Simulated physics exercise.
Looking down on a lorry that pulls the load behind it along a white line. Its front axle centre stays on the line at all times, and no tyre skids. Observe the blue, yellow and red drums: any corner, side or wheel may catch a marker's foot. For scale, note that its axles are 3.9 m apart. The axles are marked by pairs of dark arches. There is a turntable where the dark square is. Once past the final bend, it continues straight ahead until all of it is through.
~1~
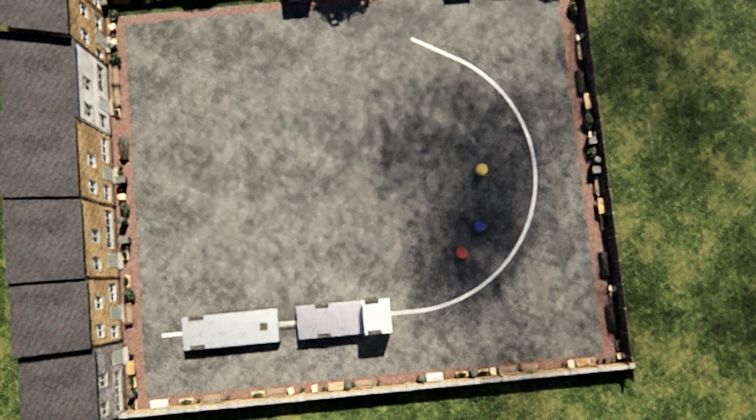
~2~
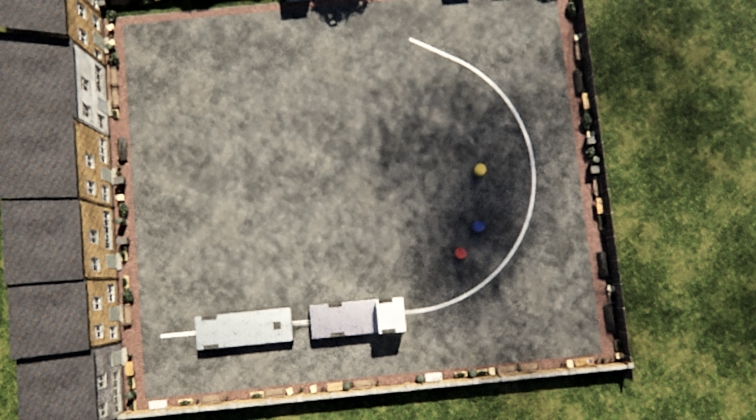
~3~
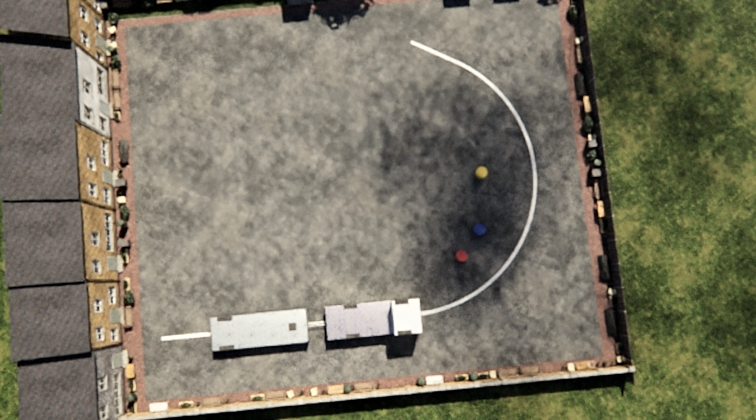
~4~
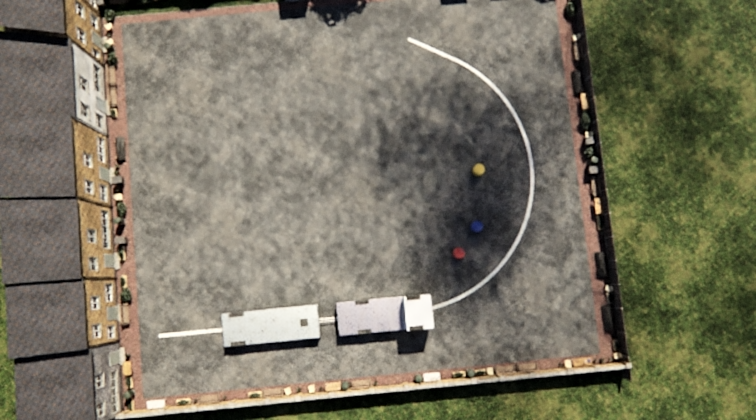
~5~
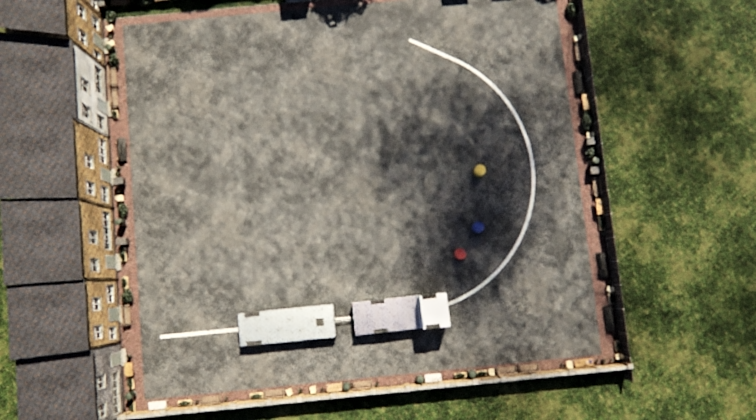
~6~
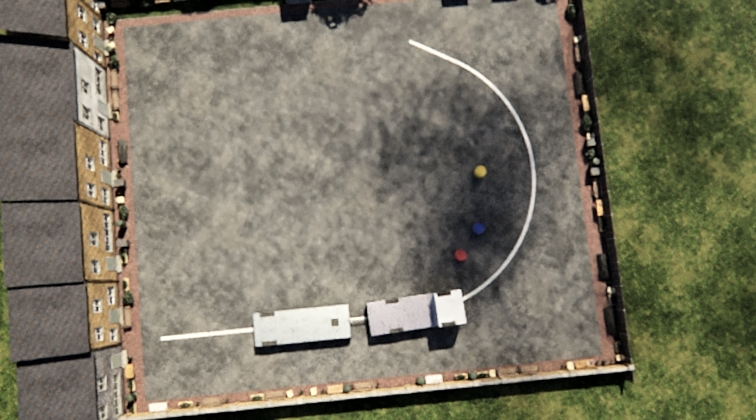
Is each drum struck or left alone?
Blue: Casualty. Yellow: Survivor. Red: Casualty.
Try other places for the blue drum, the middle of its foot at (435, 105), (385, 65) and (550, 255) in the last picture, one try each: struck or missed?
In the first spot it is left alone, in the second left alone, and in the third left alone.
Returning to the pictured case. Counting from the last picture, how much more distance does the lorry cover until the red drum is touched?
Roughly 14.5 metres more.
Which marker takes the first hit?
The red marker.
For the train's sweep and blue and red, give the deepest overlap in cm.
Estimates - blue: Some 30; red: Some 40.
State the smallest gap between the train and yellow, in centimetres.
Yellow has 40 to spare.
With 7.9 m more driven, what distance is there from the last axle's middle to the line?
Axle-to-line distance: Approx. 10 cm.
14.7 m further on, the last axle is at (441, 292) of the last picture, 125 cm off the line; the trailer has hit red.
19.0 m further on, the last axle is at (477, 263) of the last picture, 175 cm off the line; the trailer has hit blue.
29.1 m further on, the last axle is at (508, 166) of the last picture, 225 cm off the line; yellow has been passed with 45 cm to spare.
45.2 m further on, the last axle is at (384, 32) of the last picture, 55 cm off the line; 2 of 3 struck in all.
